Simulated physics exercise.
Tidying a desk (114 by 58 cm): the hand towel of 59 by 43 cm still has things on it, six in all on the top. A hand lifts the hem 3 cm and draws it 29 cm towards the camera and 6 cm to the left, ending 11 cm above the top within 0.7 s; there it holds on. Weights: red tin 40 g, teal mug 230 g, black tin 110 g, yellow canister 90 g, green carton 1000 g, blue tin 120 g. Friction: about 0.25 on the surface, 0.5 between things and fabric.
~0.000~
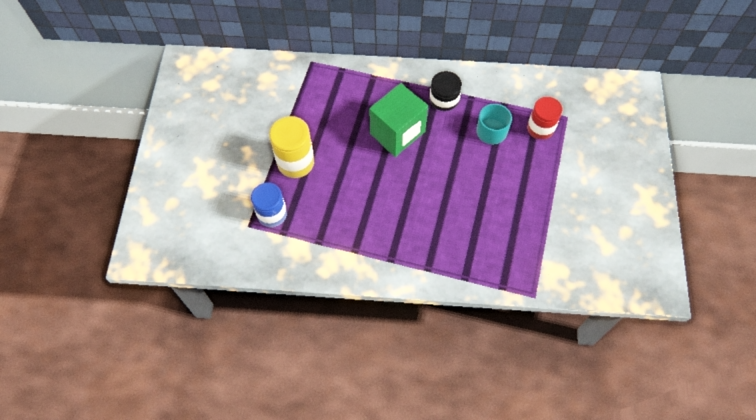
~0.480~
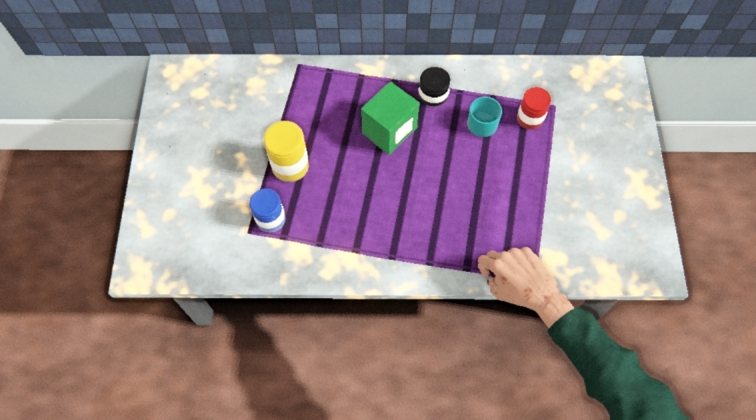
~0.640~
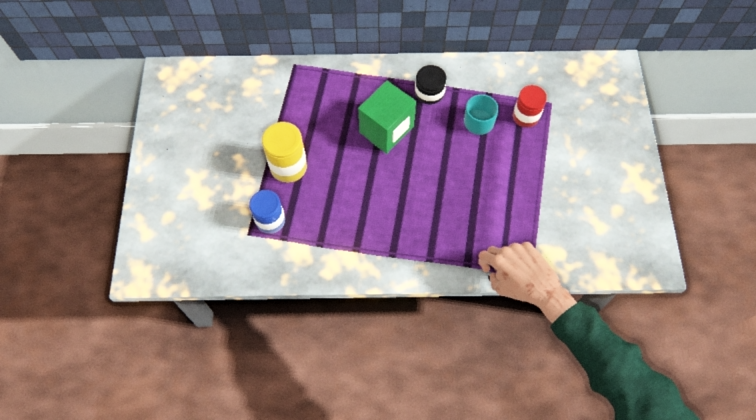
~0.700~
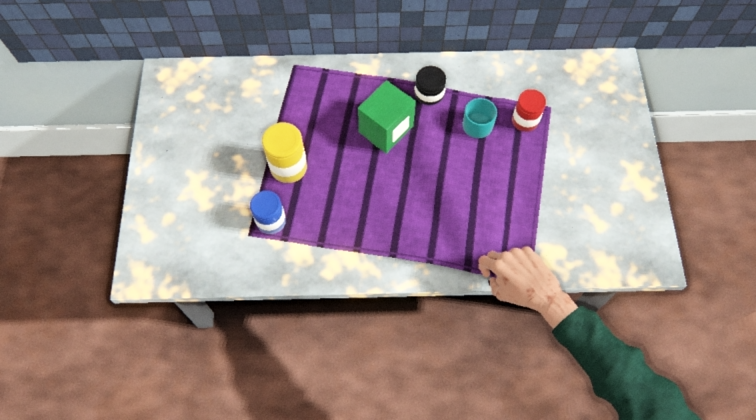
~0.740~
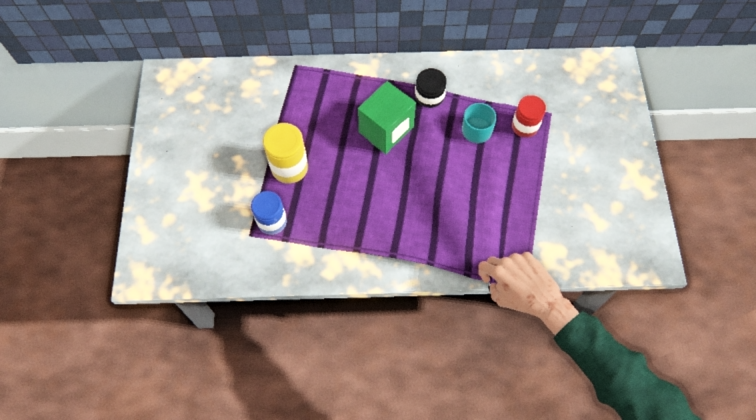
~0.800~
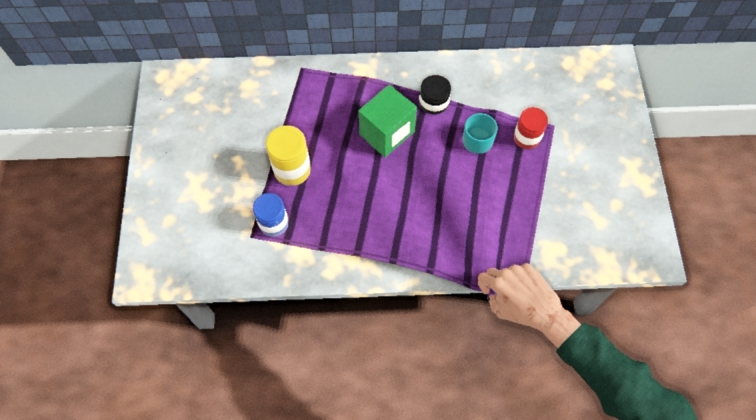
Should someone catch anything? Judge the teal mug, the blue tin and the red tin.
The teal mug drops off, the blue tin drops off, the red tin falls off.
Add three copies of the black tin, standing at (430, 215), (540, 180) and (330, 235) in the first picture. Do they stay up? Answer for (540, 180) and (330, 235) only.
In that order: Falls off, goes over.
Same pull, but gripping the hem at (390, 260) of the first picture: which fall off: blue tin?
Then: Blue tin falls off.
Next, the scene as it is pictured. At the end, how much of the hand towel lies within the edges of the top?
About 50 per cent.
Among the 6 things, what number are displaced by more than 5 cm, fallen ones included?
6 of them.
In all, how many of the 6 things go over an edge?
I count 3.
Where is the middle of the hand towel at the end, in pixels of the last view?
Around (435, 292).
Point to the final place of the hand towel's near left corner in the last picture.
Near (258, 300).
By 0.9 s, 90 % of the hand towel is still over the top; red tin 16 cm off its start, teal mug 13 cm off its start, blue tin 3 cm off its start.
By 1.1 s, 75 % of the hand towel is still over the top; red tin 29 cm off its start, teal mug 25 cm off its start, blue tin 9 cm off its start.
By 1.2 s, 60 % of the hand towel is still over the top; red tin 39 cm off its start at (591, 262), teal mug 34 cm off its start at (531, 252), blue tin 13 cm off its start at (294, 259).
By 1.3 s, 50 % of the hand towel is still over the top; red tin 45 cm off its start, teal mug 38 cm off its start, blue tin 15 cm off its start.
By 2.9 s, 50 % of the hand towel is still over the top; teal mug over the edge, red tin over the edge, blue tin over the edge, black tin 35 cm off its start at (502, 213).
